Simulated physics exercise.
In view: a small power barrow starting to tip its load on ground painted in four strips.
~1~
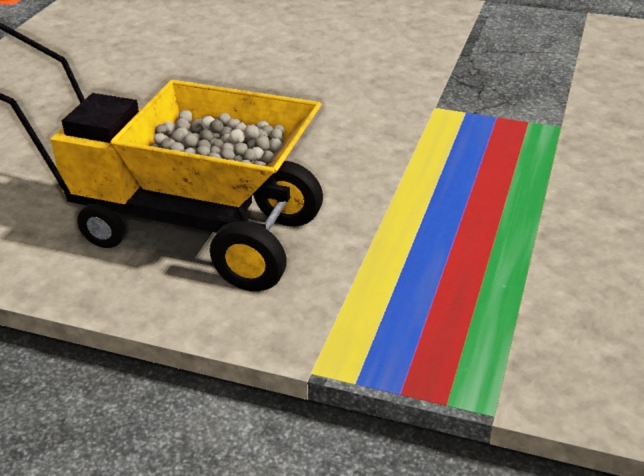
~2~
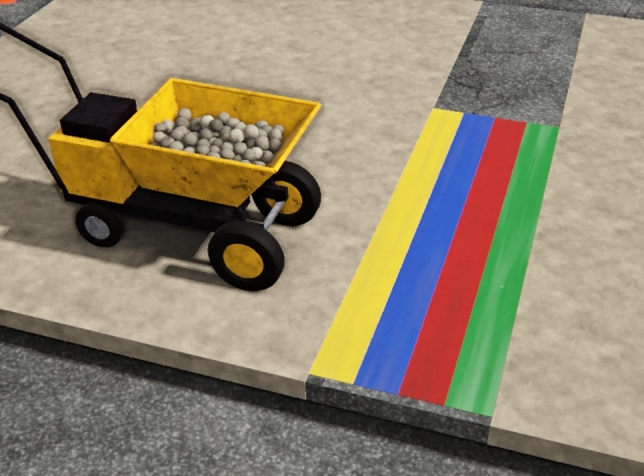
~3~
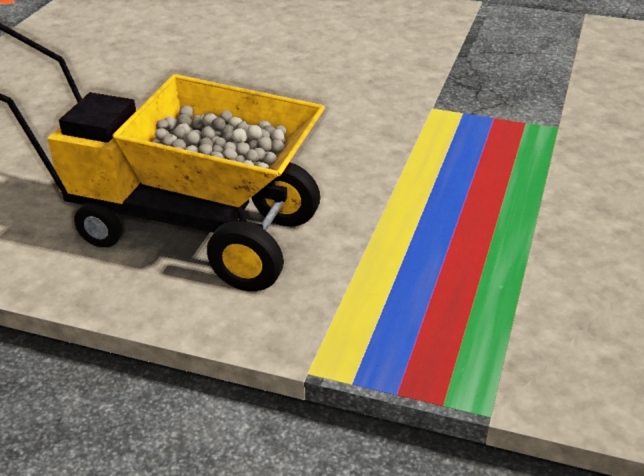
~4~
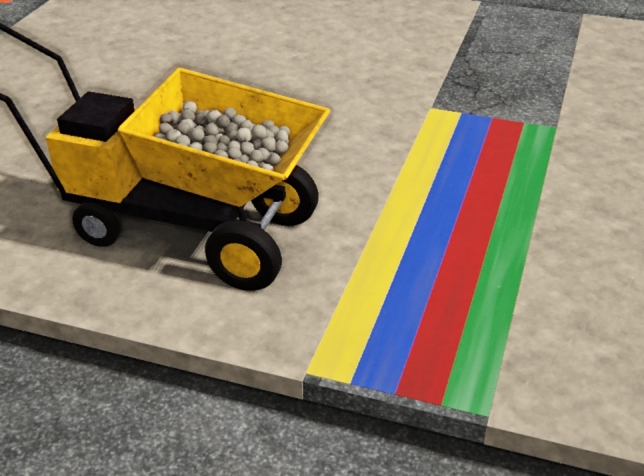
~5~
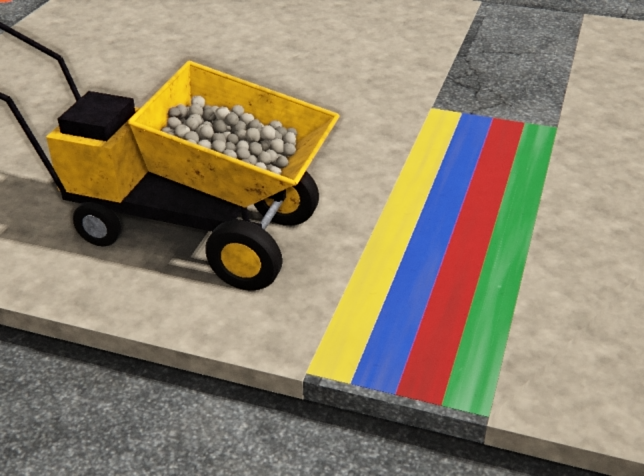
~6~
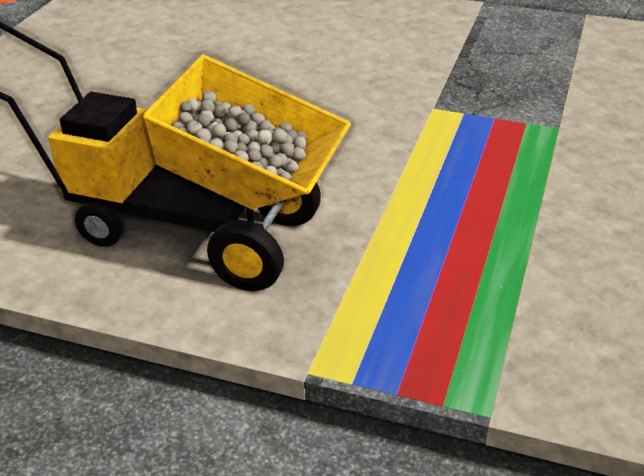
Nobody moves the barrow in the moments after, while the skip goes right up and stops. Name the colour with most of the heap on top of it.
Blue.
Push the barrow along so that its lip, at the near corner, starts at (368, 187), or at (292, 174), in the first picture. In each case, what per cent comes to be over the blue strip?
The first stopping place yields 0 % and the other yields 30 %.
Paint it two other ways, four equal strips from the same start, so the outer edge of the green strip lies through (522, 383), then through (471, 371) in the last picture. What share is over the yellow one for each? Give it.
Near 20 in a hundred and near 10 in a hundred.
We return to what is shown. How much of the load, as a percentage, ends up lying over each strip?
Yellow strip: 20 %, blue strip: 35 %, red strip: 20 %, green strip: 10 %.
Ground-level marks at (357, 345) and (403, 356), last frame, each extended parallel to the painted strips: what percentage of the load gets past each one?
That's 90 in a hundred for the first and 50 in a hundred for the second.
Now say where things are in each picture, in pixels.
The first picture shows lip of the skip at (274, 171), level; top of the load at (227, 149), river pebbles; yellow strip at (351, 338); blue strip at (393, 347); red strip at (437, 357); green strip at (482, 367).
The second picture shows lip of the skip at (274, 171), level; top of the load at (218, 144).
The third picture shows lip of the skip at (278, 174), tipped barely; top of the load at (221, 143).
The fourth picture shows lip of the skip at (284, 177), tipped a little; top of the load at (194, 136).
The fifth picture shows lip of the skip at (294, 183), tipped a little; top of the load at (203, 132).
The sixth picture shows lip of the skip at (307, 192), tipped clearly; top of the load at (204, 121); yellow strip at (348, 338); blue strip at (390, 348); red strip at (434, 358); green strip at (478, 368).
Soon, skip tipped steeply; all in the skip.
A while on, skip tipped right over; most in the skip; a stray few over the yellow strip; a small part over the blue strip.
Towards the end, skip tipped right over; about a quarter in the skip; a small part over the yellow strip; about a third over the blue strip; about a quarter over the red strip; a small part over the green strip; a stray few off the paint.
Finally, skip tipped right over; a stray few in the skip; about a quarter over the yellow strip; about a third over the blue strip; about a quarter over the red strip; a small part over the green strip; a small part off the paint.
